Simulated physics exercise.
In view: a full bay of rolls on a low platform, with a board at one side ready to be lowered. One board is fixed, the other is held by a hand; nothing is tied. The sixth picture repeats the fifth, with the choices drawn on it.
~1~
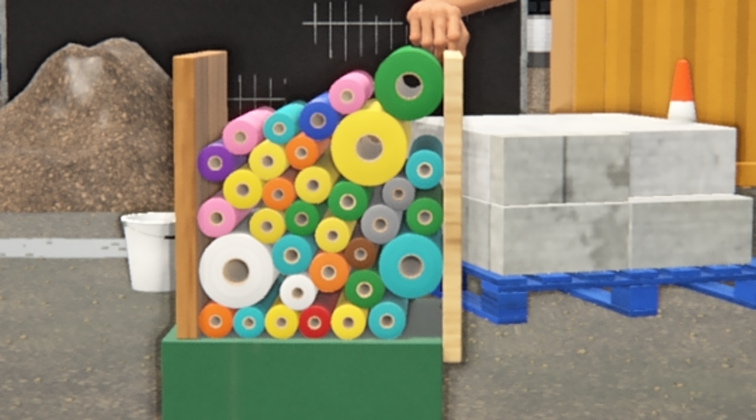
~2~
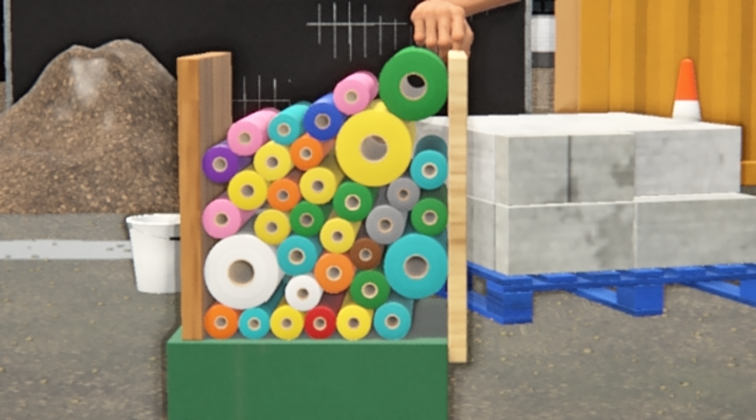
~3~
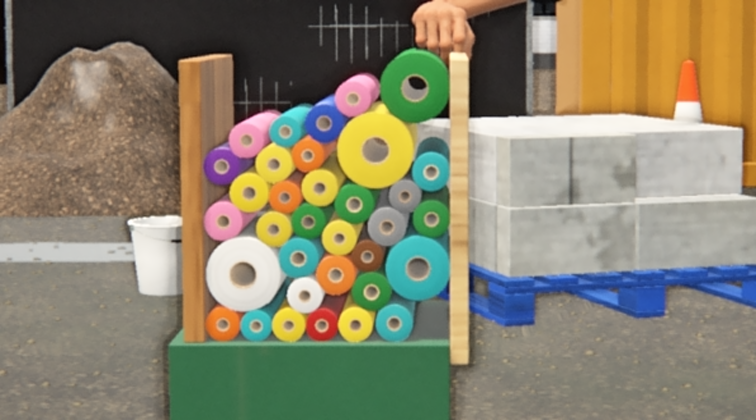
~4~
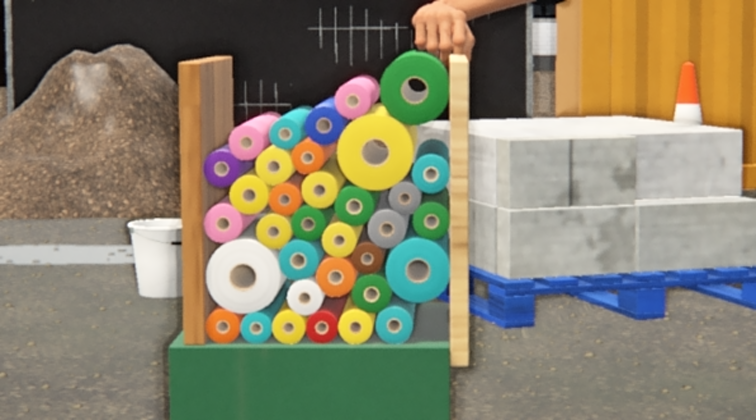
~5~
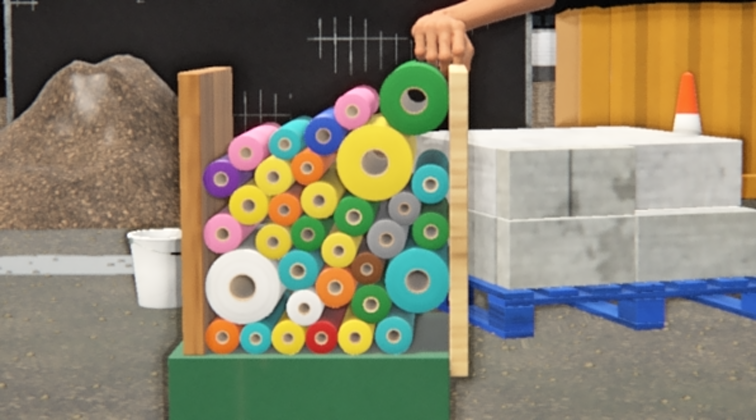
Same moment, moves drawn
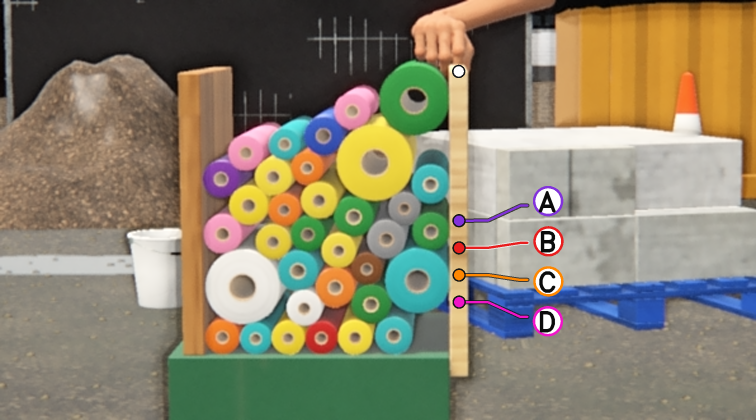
In a paved yard with a gravel heap and grey blocks on a blue pallet, colourful rolls sit stacked between two upright boards on a green platform, a hand gripping the right board's top. The view shifts slightly, then the whole scene sits a little lower, while the rolls barely change position.
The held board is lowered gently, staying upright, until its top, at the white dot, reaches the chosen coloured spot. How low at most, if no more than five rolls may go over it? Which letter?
The answer is mark B.
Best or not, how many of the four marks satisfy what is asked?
The number is two.
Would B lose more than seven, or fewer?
At B, fewer than seven.
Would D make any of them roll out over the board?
Yes.
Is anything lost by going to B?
At B: Yes.
On the marked copy, A at (459, 221); B at (459, 248); C at (459, 275); D at (459, 302); the white dot at (459, 71).
With B. Early on, top of the board (450, 147).
Further on, top of the board (450, 231).
At the end, top of the board (450, 247), two out over the board.
As for the rest, A one out over the board; C more than five out over the board; D more than five out over the board.
